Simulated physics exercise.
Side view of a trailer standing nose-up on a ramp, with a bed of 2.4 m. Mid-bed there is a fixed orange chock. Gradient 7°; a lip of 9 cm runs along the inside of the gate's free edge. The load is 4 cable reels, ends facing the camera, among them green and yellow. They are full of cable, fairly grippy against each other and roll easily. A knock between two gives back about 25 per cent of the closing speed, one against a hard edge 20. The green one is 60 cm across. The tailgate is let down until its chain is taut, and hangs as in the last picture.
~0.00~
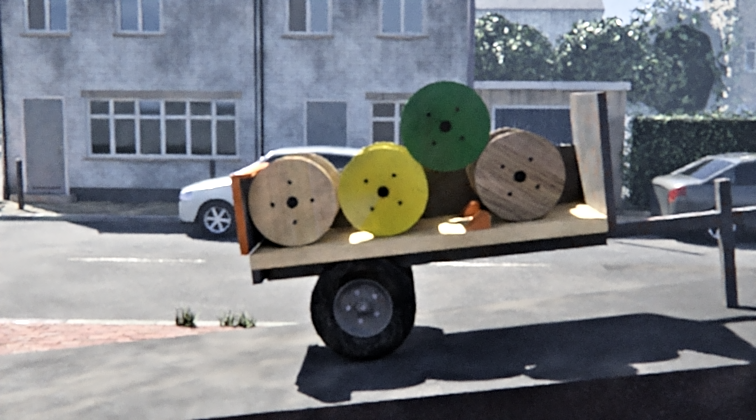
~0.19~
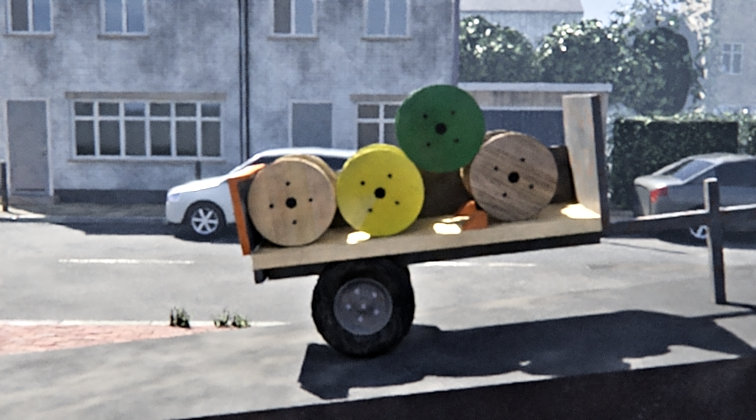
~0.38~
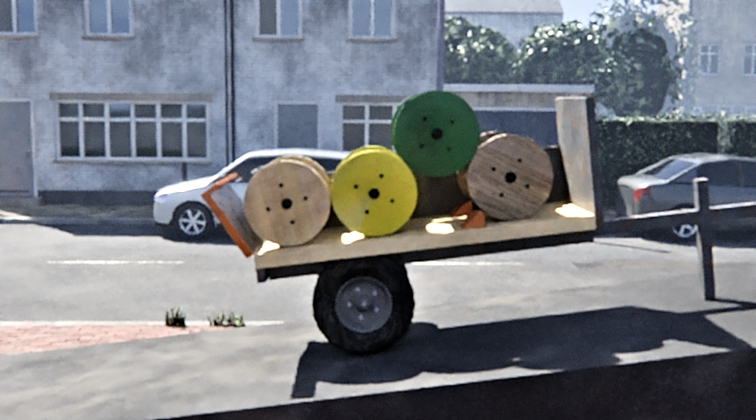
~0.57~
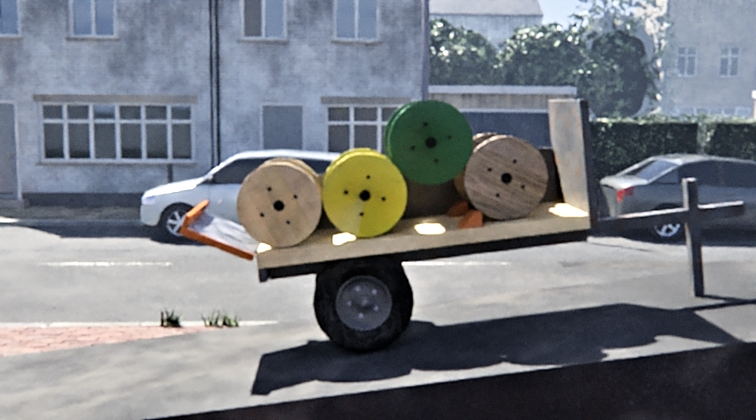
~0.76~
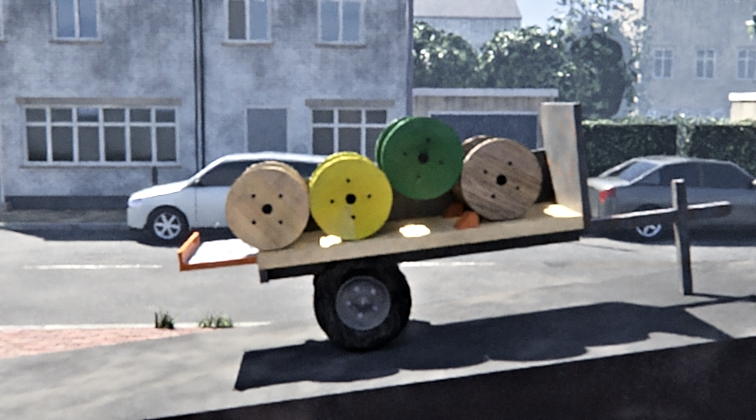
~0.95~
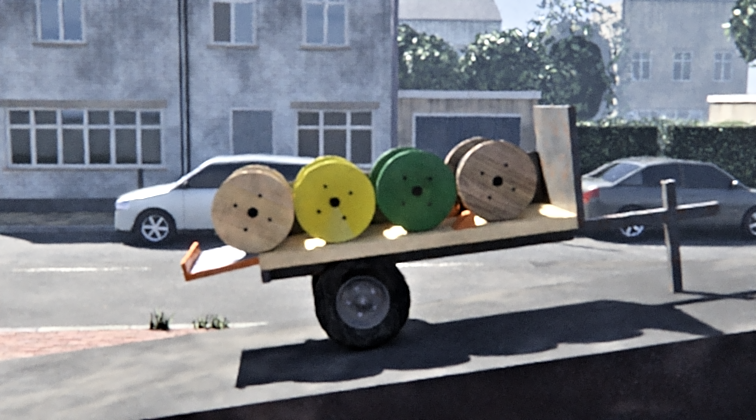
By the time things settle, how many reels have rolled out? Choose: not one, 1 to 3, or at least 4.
That makes 1 to 3 of the 4.
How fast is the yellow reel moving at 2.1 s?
Near 1.0 m/s.
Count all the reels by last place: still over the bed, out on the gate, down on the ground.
1, 0 and 3.
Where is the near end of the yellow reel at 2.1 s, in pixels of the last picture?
Around (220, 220).
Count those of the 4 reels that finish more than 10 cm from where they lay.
3 of them.
After 2.1 s, green is on the bed, 80 cm short of the hinge, rolling left; yellow is on the gate, 25 cm past the hinge, rolling left; 1 out so far.
After 3.6 s, green is dropping off the gate; yellow is off the vehicle; 3 out so far.
At rest (5.1 s), green is out on the ground; yellow is off the vehicle; 3 out so far.
